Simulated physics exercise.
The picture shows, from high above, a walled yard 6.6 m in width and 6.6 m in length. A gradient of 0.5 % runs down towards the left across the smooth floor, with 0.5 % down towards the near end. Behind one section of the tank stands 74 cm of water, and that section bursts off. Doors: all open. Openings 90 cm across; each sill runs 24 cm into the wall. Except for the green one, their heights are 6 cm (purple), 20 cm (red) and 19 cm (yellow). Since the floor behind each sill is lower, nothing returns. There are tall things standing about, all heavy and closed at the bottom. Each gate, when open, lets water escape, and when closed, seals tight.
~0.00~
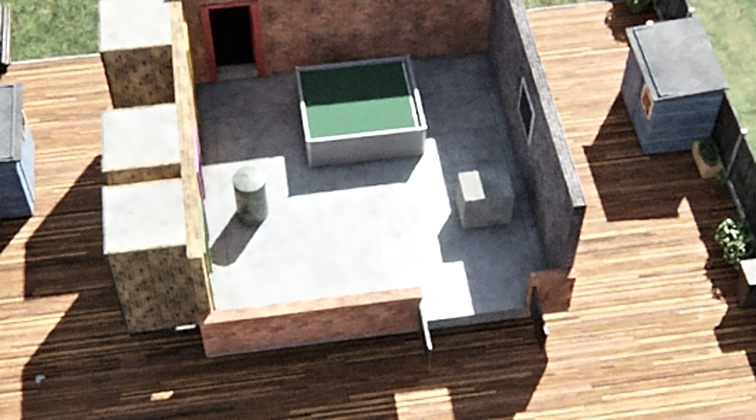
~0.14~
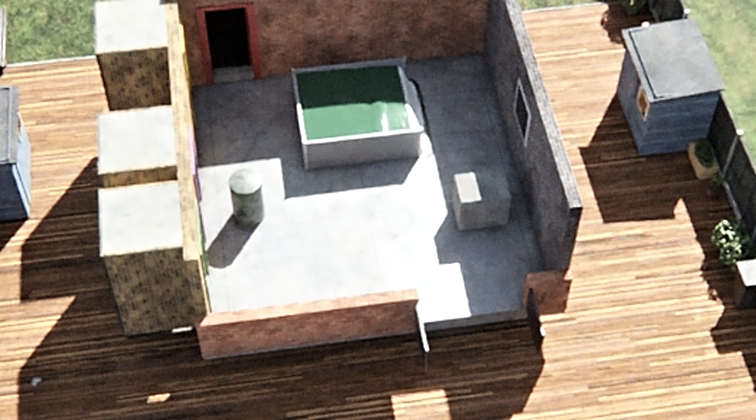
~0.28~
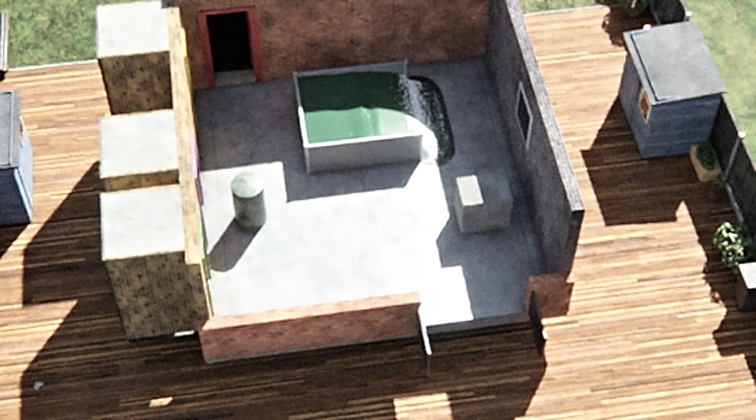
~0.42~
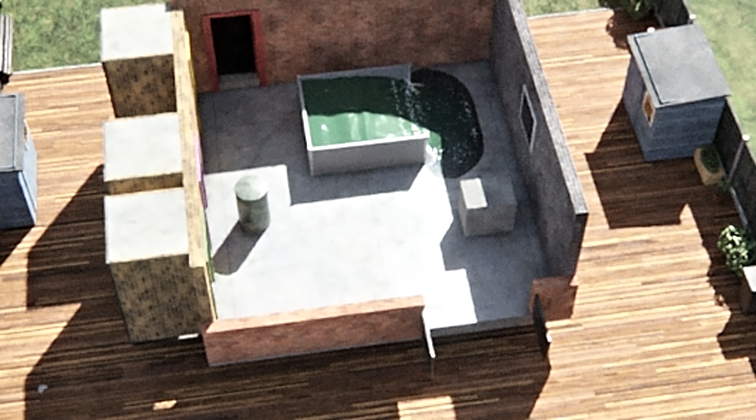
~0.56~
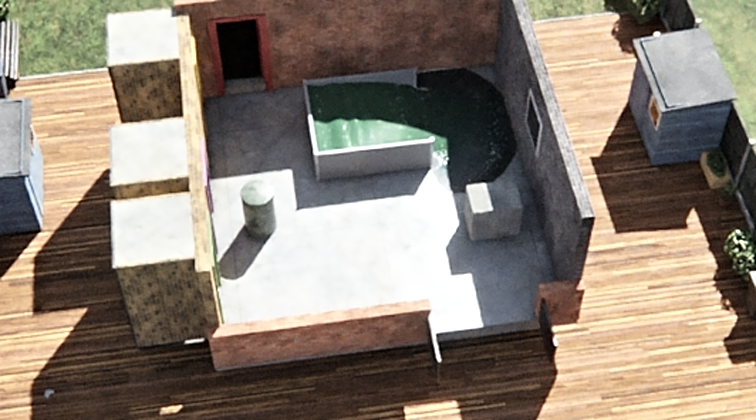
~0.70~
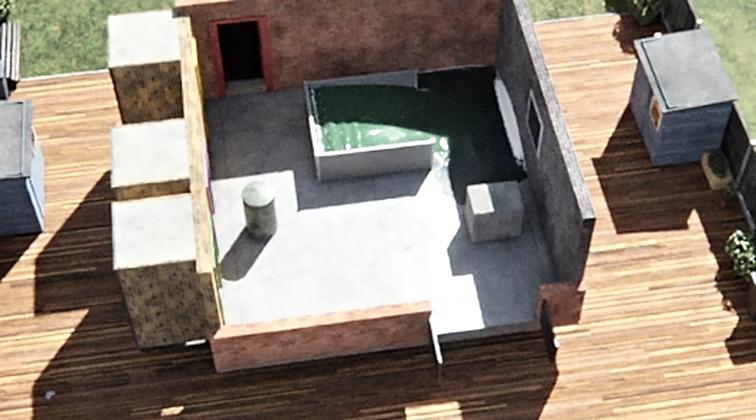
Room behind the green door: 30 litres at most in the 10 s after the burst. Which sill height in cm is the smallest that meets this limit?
A height of roughly 11.5 cm.
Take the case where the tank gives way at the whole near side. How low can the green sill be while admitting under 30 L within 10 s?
In that case you'd want it roughly 21 cm high.
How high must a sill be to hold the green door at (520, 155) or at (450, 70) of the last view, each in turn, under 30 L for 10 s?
You'd want roughly 34 cm there first, then roughly 30 cm.
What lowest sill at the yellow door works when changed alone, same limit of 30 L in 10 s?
Yellow door, minimum about 21 cm.
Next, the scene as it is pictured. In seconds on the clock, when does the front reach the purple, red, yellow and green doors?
Purple 5.0 seconds, red 3.4 seconds, yellow 3.6 seconds, green 5.5 seconds.
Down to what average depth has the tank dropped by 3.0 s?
About 18 centimetres on average.
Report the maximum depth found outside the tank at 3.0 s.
About 38 cm.
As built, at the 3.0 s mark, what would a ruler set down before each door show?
Depths in cm - purple: 0, red: 0, yellow: 0, green: 0.
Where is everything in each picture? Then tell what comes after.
In the first frame, the tank at (360, 100) is whole and still, 74 cm deep; the green door at (207, 262) is dry.
In the second frame, water pours out at (410, 112) and has run 0.3 m, to (425, 122); about 10 cm deep outside, 74 cm at the back.
In the third frame, the gap is at (412, 116), the front 0.7 m out at (451, 142); the back of the tank holds 74 cm.
In the fourth frame, the front is at (480, 144), 1.3 m from the gap at (416, 120); 3.2 m2 of floor is wet, 74 cm left at the back.
In the fifth frame, water pours out at (421, 124) and has run 1.9 m, to (513, 143); about 8 cm deep outside, 72 cm at the back.
In the sixth frame, the gap is at (422, 126), the front 2.0 m out at (525, 174); the back of the tank holds 64 cm; 5.4 m in a straight line remain to the green door at (217, 276).
After 1.4 s water covers 20 % of the floor, deepest (54 cm) near (492, 68); it has not reached the green door.
After 3.0 s water covers 40 % of the floor, deepest (38 cm) near (506, 208); it has not reached the green door.
After 10.0 s water covers 95 % of the floor, deepest (14 cm) near (224, 319); 13 cm at the green door, 106 litres in over its 6 cm sill.
At the green door as built, the water arrived by 5.5 s and peaked near 16 cm at 8.6 s.
Run again over the same 10 s with other heights there, 39 litres in over 10.5 cm, 8 litres over 14.5 cm. The limit of 30 litres is kept from about 11.5 cm up.
